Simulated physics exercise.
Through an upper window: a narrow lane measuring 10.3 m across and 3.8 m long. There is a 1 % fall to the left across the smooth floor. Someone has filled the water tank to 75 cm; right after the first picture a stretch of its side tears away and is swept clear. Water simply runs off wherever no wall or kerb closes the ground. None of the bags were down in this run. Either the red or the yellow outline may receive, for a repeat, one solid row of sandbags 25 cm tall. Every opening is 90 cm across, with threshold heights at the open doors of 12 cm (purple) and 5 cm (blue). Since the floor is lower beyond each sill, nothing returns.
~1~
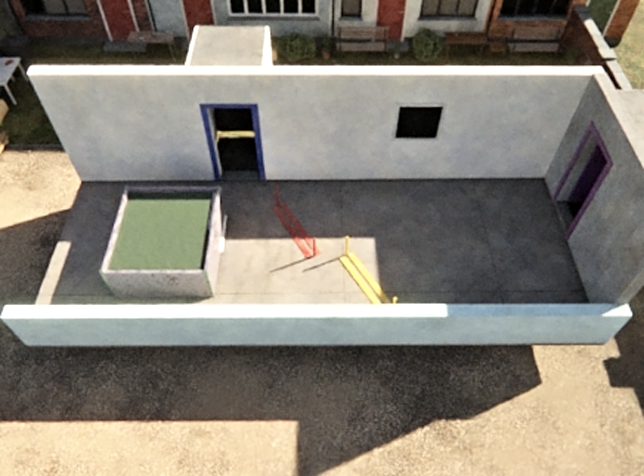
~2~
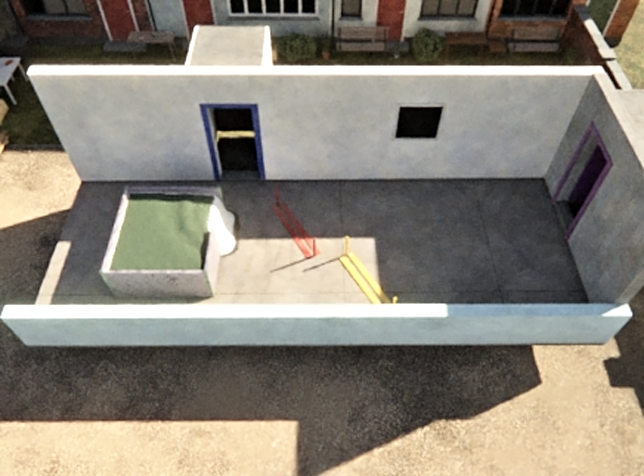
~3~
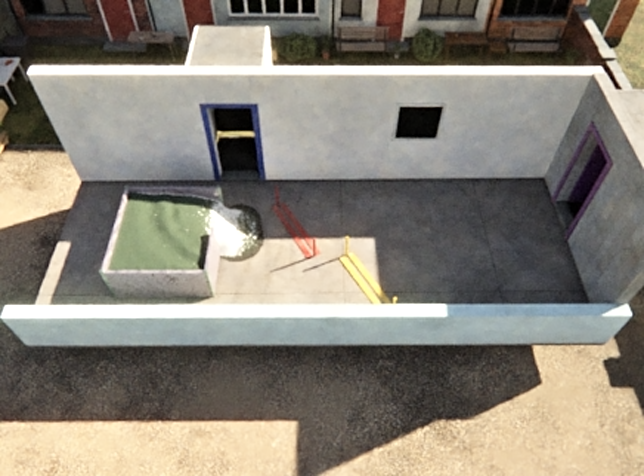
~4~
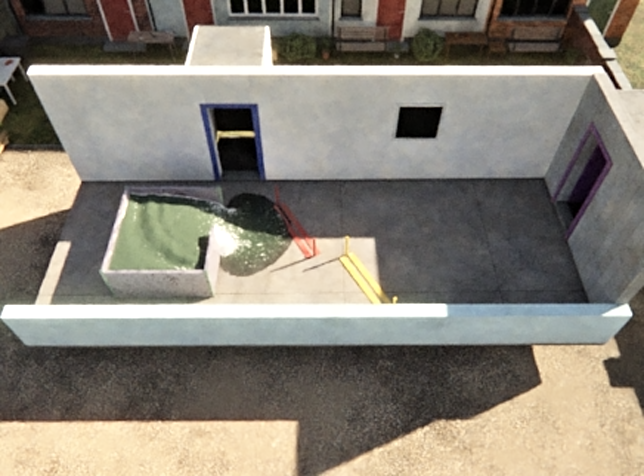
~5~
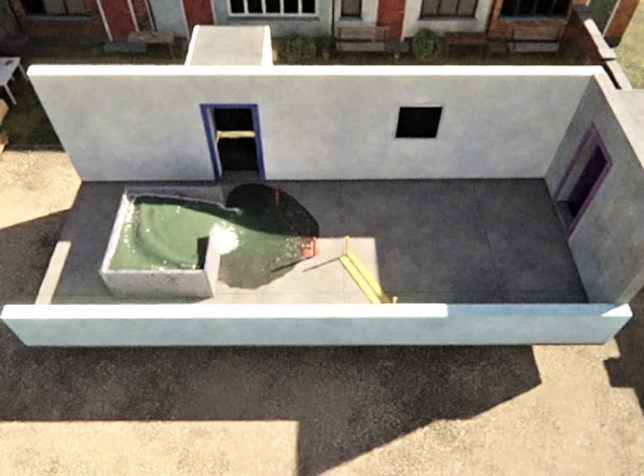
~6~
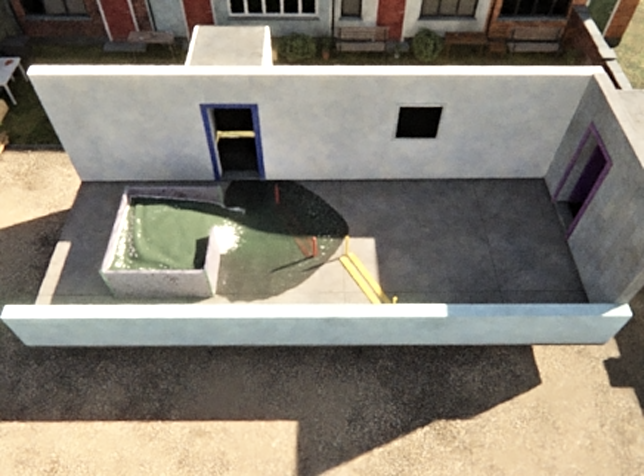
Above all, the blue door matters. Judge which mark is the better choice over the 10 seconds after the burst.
The better choice is yellow.
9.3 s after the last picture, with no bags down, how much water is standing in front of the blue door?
Depth: Approx. 2.0 cm.
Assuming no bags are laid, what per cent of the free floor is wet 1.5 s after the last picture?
Near 55 per cent is wet.
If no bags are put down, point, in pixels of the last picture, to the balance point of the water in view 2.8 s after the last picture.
The water is centred close to (326, 243).
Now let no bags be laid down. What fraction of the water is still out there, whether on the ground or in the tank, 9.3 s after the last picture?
About 96 per cent remains.
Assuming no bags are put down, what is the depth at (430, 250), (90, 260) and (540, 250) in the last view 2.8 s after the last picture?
In turn they read 2, 0 and 4 centimetres.
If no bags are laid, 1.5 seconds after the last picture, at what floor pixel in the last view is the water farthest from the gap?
Near (524, 219).
Then, 0.7 s after the last picture water covers 40 % of the floor and is deepest (40 cm) near (228, 227) in the run without bags; in at the blue door, 1 L with no bags, 1 L with the row on red, 1 L on yellow.
Then, 1.5 s after the last picture water covers 55 % of the floor and is deepest (29 cm) near (228, 227) in the run without bags; in at the blue door, 7 L with no bags, 7 L with the row on red, 5 L on yellow.
Then, 2.8 s after the last picture water covers 70 % of the floor and is deepest (26 cm) near (593, 314) in the run without bags; in at the blue door, 11 L with no bags, 22 L with the row on red, 9 L on yellow.
Then, 5.3 s after the last picture water covers 75 % of the floor and is deepest (17 cm) near (596, 323) in the run without bags; in at the blue door, 13 L with no bags, 76 L with the row on red, 11 L on yellow.
Then, 9.3 s after the last picture water covers 80 % of the floor and is deepest (15 cm) near (298, 184) in the run without bags; in at the blue door, 13 L with no bags, 105 L with the row on red, 11 L on yellow.
